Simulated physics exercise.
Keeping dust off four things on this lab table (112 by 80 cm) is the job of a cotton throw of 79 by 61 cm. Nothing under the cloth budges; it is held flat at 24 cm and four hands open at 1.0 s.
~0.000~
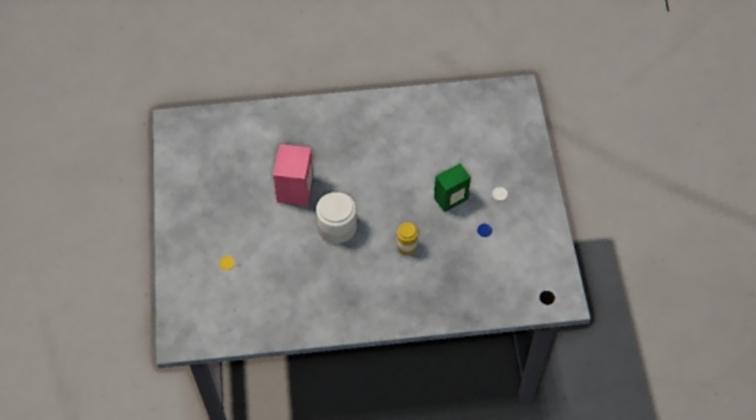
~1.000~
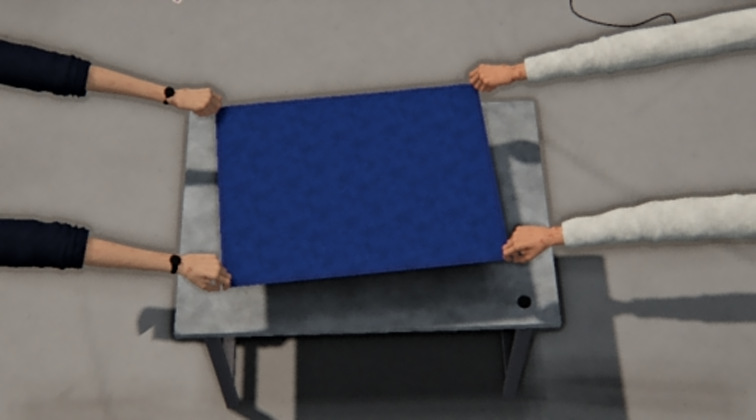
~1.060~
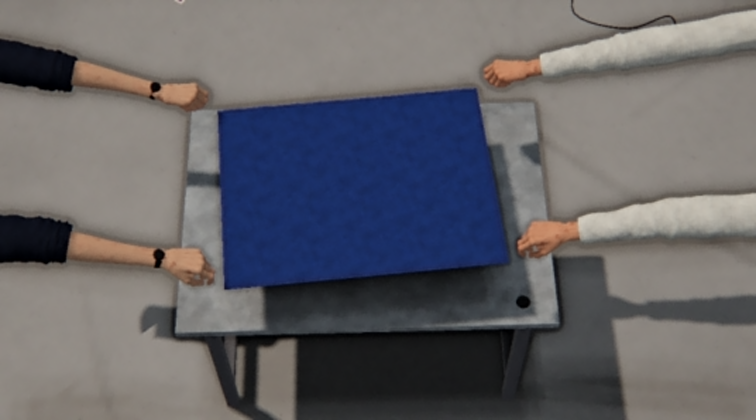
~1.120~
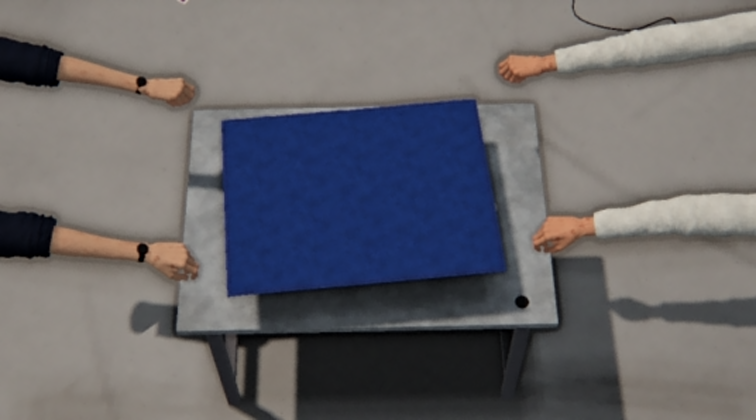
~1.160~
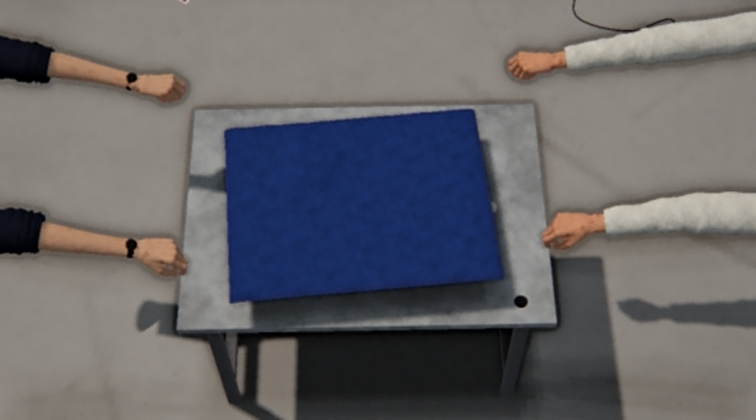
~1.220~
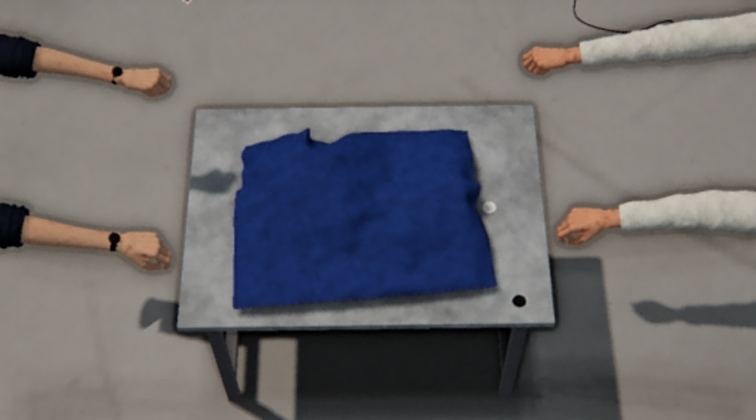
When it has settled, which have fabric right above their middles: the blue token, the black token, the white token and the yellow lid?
The blue token gets covered, the black token stays uncovered, the white token remains in the open, the yellow lid vanishes under it.
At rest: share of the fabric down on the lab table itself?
Some 30 per cent of it.
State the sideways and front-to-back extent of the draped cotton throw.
Roughly 78 cm by 58 cm.
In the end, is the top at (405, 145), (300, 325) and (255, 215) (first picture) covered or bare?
Result, same order: Overlaid, visible, overlaid.
After 1.4 s, 30 % of it is down, spanning 79 by 58 cm, above yellow lid, blue token.
After 1.6 s, 30 % of it is down, spanning 79 by 57 cm, above yellow lid, blue token.
After 1.7 s, 30 % of it is down, spanning 79 by 57 cm, above yellow lid, blue token.
After 1.9 s, 30 % of it is down, spanning 79 by 57 cm, above yellow lid, blue token.
After 2.7 s, 30 % of it is down, spanning 79 by 57 cm, above yellow lid, blue token.
